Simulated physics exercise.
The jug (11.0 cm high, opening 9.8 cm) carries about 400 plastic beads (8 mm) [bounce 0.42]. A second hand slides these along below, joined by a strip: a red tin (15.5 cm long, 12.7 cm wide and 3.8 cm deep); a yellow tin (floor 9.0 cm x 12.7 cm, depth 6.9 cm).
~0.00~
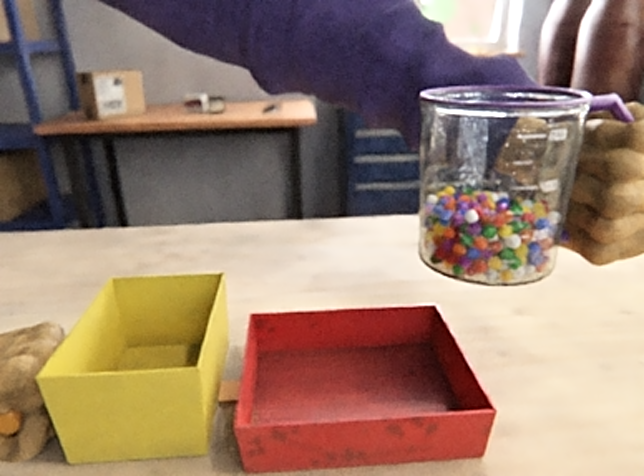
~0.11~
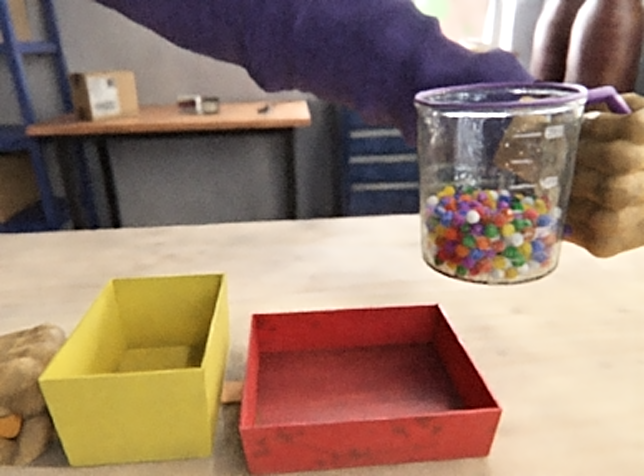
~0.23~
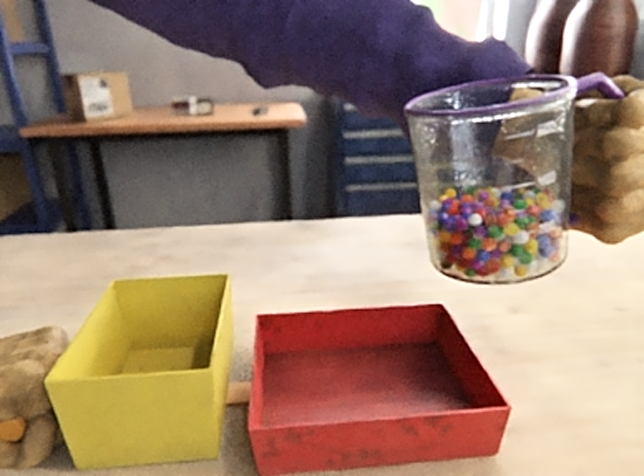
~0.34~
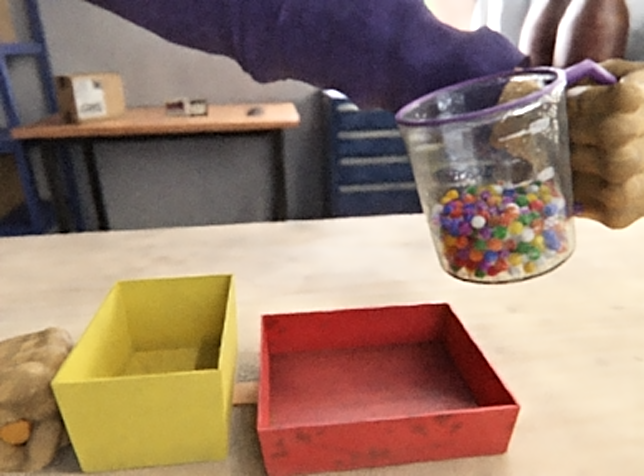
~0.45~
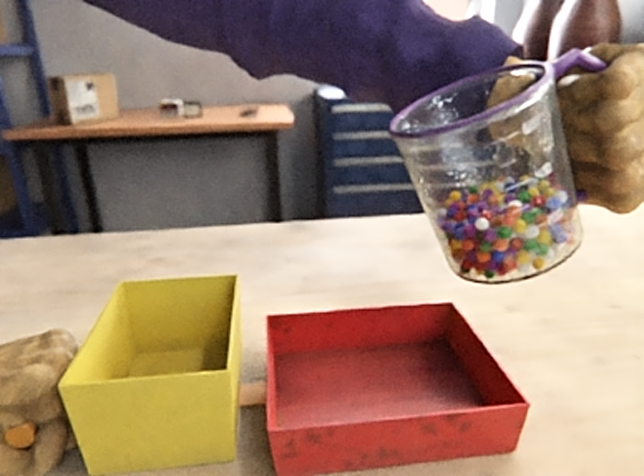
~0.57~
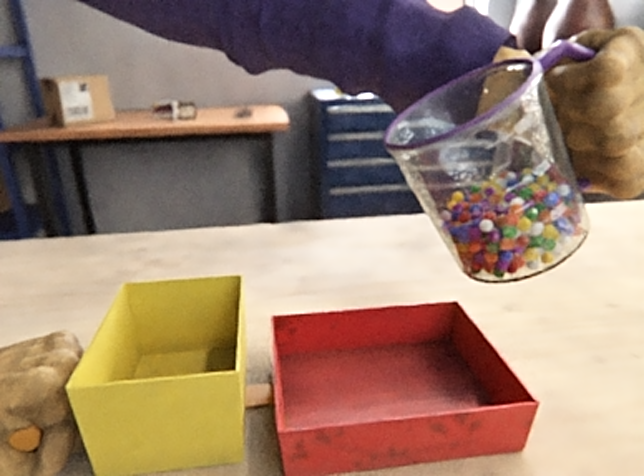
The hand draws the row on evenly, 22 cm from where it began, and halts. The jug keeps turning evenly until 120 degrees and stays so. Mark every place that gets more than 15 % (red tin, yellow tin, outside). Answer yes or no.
Red tin yes, yellow tin no, outside yes.
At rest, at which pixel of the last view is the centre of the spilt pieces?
At about (503, 373).
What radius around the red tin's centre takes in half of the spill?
Some 10 cm.
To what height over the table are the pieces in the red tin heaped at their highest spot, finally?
Some 3.5 cm.
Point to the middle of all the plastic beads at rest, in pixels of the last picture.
At about (544, 366).
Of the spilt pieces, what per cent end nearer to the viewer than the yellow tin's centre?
Roughly 50 per cent.
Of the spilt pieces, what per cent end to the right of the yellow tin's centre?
About 80 per cent.
After 1.97 s, tilt 111 degrees; jug 85 %, red tin 10 %, in the air 5 %; middle of all pieces on or above the table near (483, 228).
Then, at 3.14 s, tilt 120 degrees; outside 35 %, red tin 65 %; middle of all pieces on or above the table near (456, 373).
After 4.22 s, tilt 120 degrees; outside 35 %, red tin 65 %; middle of all pieces on or above the table near (511, 367).
Then, at 5.25 s, tilt 120 degrees; outside 35 %, red tin 65 %; middle of all pieces on or above the table near (543, 364).
At rest (5.4 s), outside 35 %, jug 0 %, red tin 65 %, yellow tin 0 %.
